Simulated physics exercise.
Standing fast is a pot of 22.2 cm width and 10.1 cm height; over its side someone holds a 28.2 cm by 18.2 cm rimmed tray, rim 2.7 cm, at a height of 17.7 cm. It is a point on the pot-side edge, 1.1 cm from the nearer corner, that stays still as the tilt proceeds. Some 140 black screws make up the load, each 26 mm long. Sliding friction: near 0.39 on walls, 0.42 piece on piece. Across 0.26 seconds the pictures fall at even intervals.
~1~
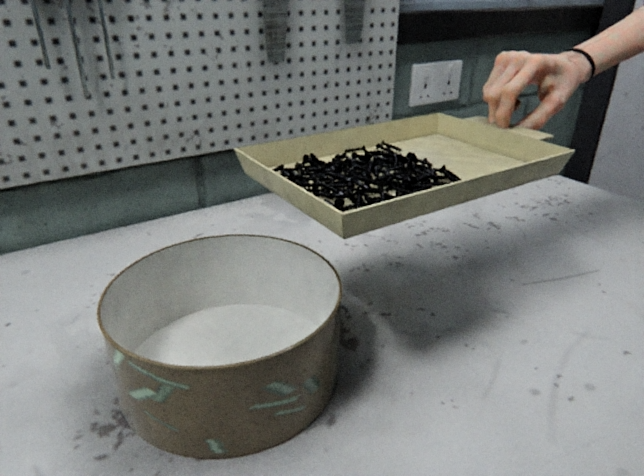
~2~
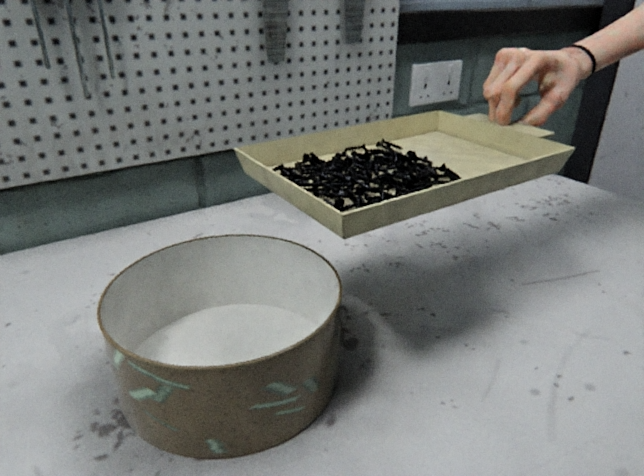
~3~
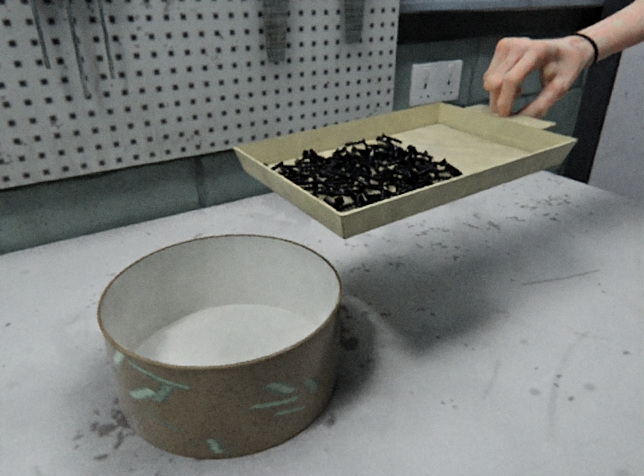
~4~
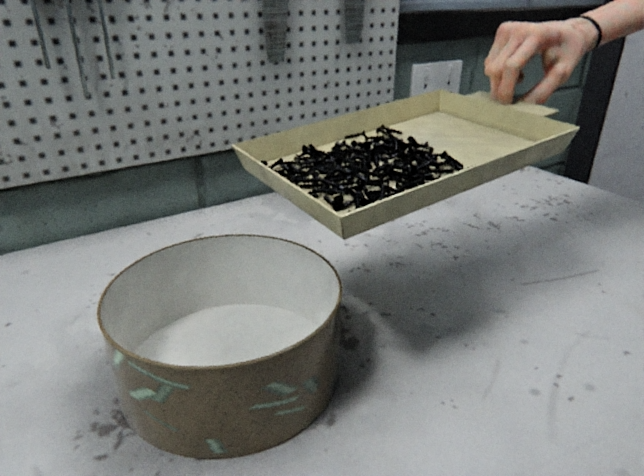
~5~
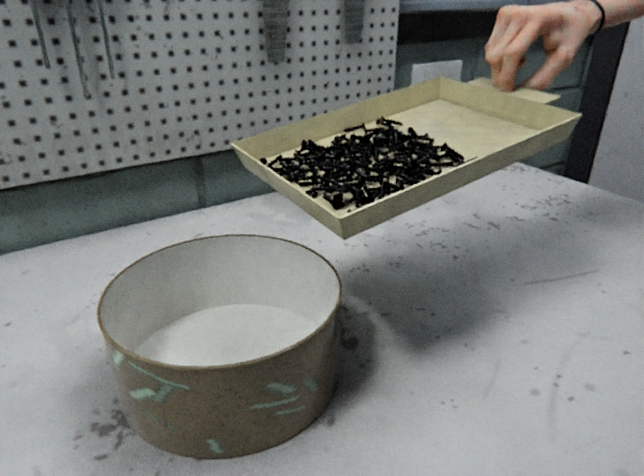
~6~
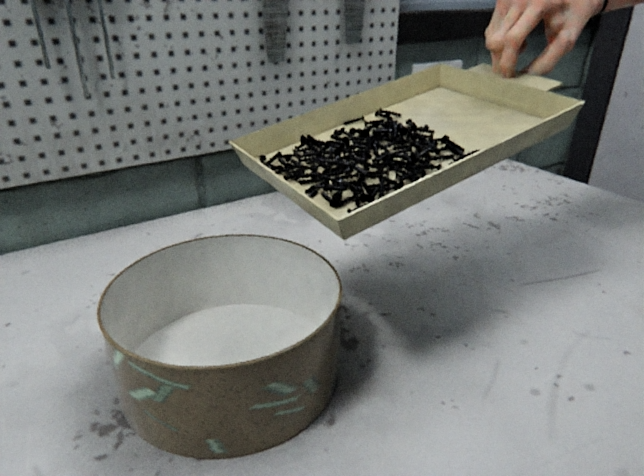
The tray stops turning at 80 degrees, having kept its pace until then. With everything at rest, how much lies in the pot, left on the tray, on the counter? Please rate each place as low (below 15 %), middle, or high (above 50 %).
Pot: High, left on the tray: Low, counter: Middle.
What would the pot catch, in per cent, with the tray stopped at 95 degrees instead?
75 per cent.
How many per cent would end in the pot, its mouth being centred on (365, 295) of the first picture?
Something like 60 per cent would settle in it.
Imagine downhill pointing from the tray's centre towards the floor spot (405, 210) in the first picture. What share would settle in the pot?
Something like 0 in a hundred.
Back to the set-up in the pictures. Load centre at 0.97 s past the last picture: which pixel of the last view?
Near (301, 172).
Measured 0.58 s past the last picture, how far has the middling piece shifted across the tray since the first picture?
By then it sits near 5 cm from where it began.
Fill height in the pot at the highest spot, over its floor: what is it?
It gets to about 2.0 cm.
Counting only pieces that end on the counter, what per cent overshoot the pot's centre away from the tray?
Roughly 40 per cent.
Then, 0.58 s after the last picture, tilt 44 degrees; the tray holds 100 %, the pot 0 %.
Then, 0.97 s after the last picture, tilt 66 degrees; the tray holds 100 %, the pot 0 %.
Then, 1.44 s after the last picture, tilt 80 degrees; the tray holds 55 %, the pot 15 %.
In the end, pot 70 %, tray 5 %, counter 25 %.
